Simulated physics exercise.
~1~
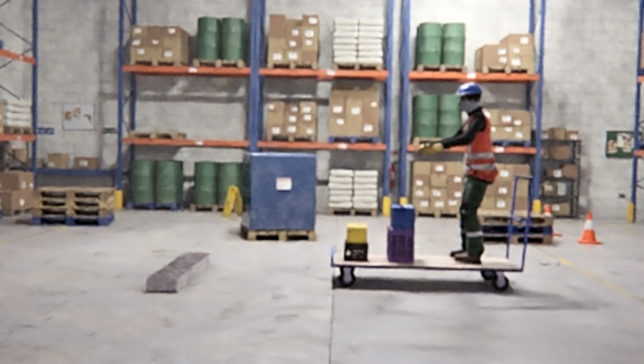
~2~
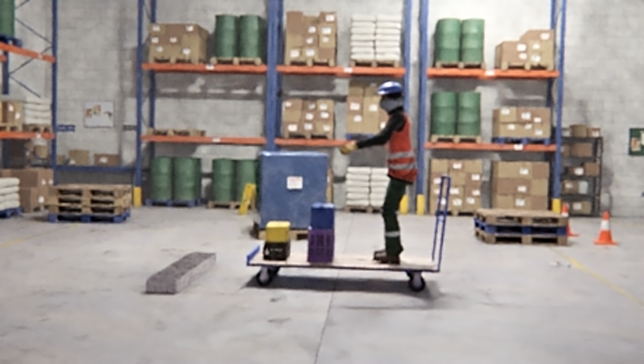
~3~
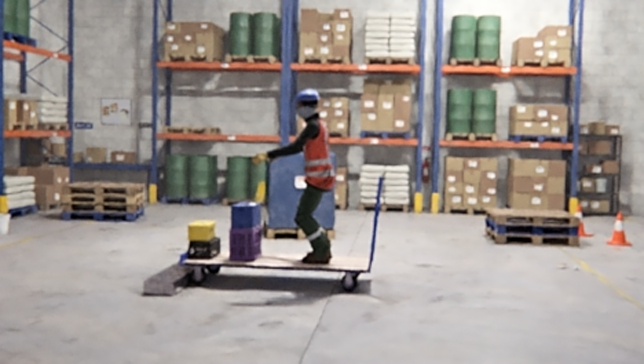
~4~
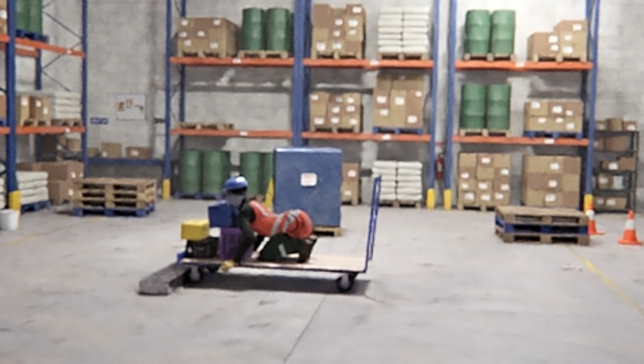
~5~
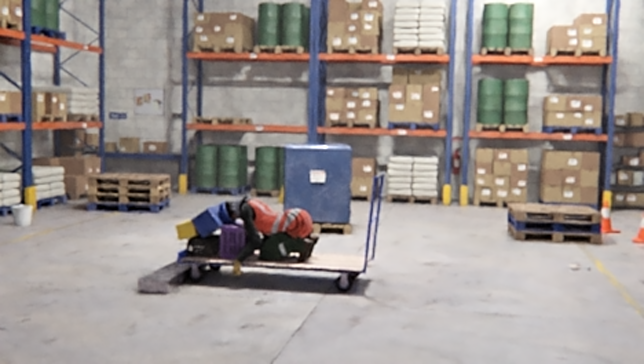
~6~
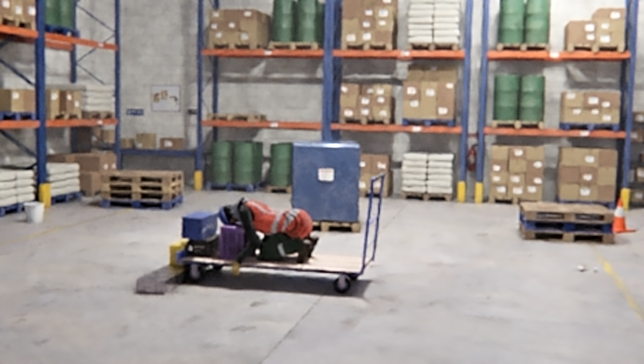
In a warehouse, a cart hits a low kerb, toppling its rider and a yellow box.
